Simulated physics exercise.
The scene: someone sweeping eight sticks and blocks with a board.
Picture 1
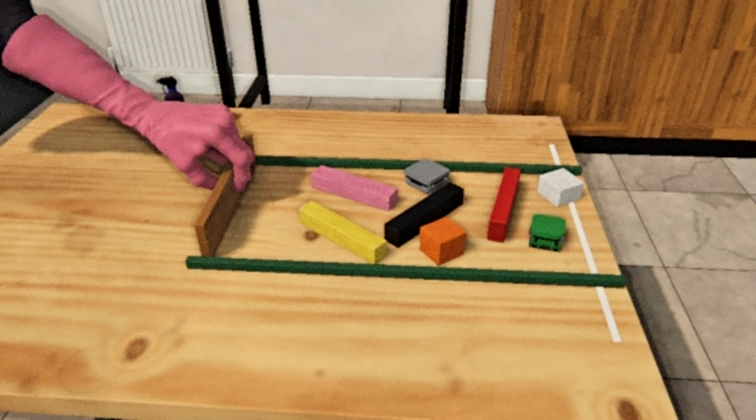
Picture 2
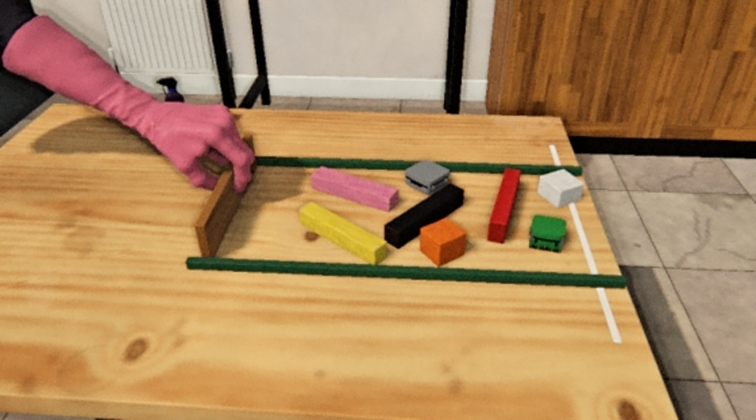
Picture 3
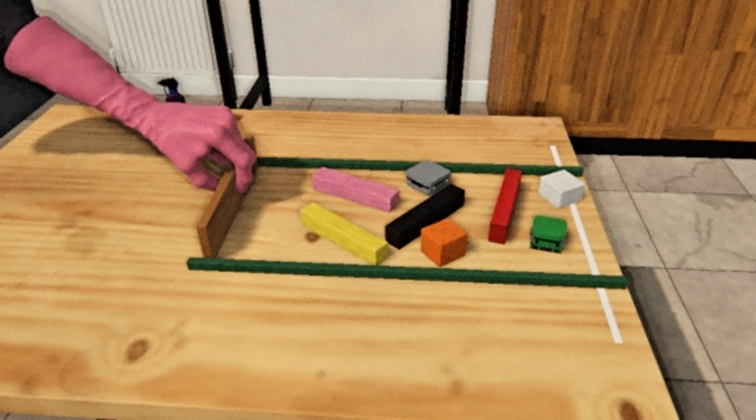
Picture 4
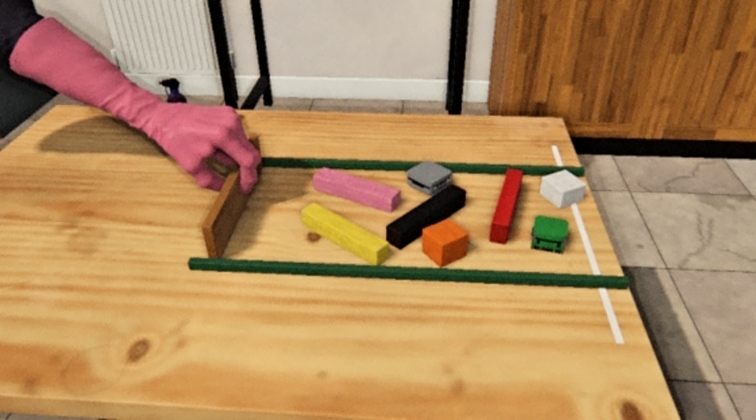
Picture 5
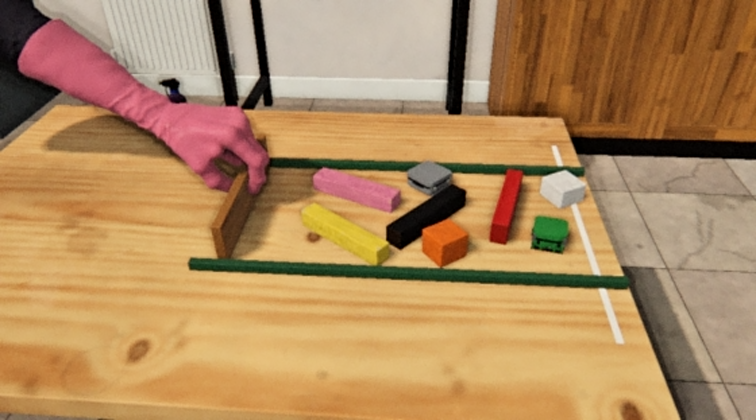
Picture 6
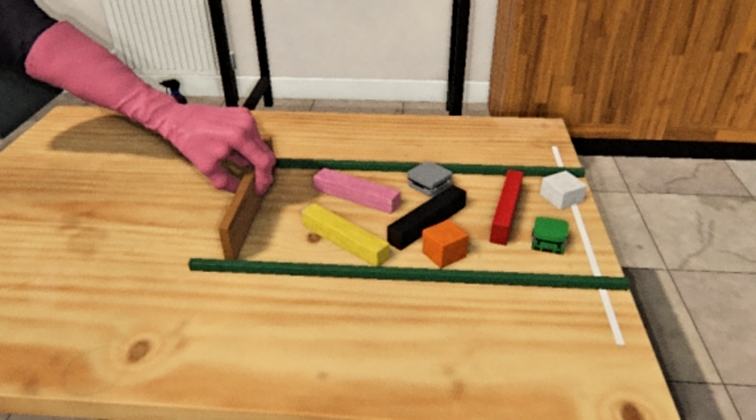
The clip shows a pink-gloved hand holding a wooden board upright between two green rods on a table, then sliding it slightly right toward colourful sticks and blocks, which stay essentially still beside a white line.
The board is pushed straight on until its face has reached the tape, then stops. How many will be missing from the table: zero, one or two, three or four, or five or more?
Outcome: The number that fall off is five or more.
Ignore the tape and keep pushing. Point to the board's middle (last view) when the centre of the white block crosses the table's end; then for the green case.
About (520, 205), and (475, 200) for the other.
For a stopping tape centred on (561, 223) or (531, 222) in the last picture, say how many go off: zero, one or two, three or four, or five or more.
Taking them in turn, more than four; either three or four.
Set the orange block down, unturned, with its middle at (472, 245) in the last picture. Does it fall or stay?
It goes over.
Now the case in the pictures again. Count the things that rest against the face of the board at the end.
The number is 2.
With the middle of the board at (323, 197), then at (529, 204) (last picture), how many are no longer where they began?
2 and 8.
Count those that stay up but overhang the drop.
1 of them.
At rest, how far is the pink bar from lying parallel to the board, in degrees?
Near 15 degrees.
Soon after, none off yet; white block at rest near (563, 190); green case at rest near (550, 236); red stick at rest near (507, 206).
Then, none off yet; white block moved about its own width near (590, 185); green case moved well along near (615, 245); red stick moved about its own width near (590, 222).
At rest, the number that fall off is five or more; fallen, black stick, grey case, orange block, red stick, green case and white block.
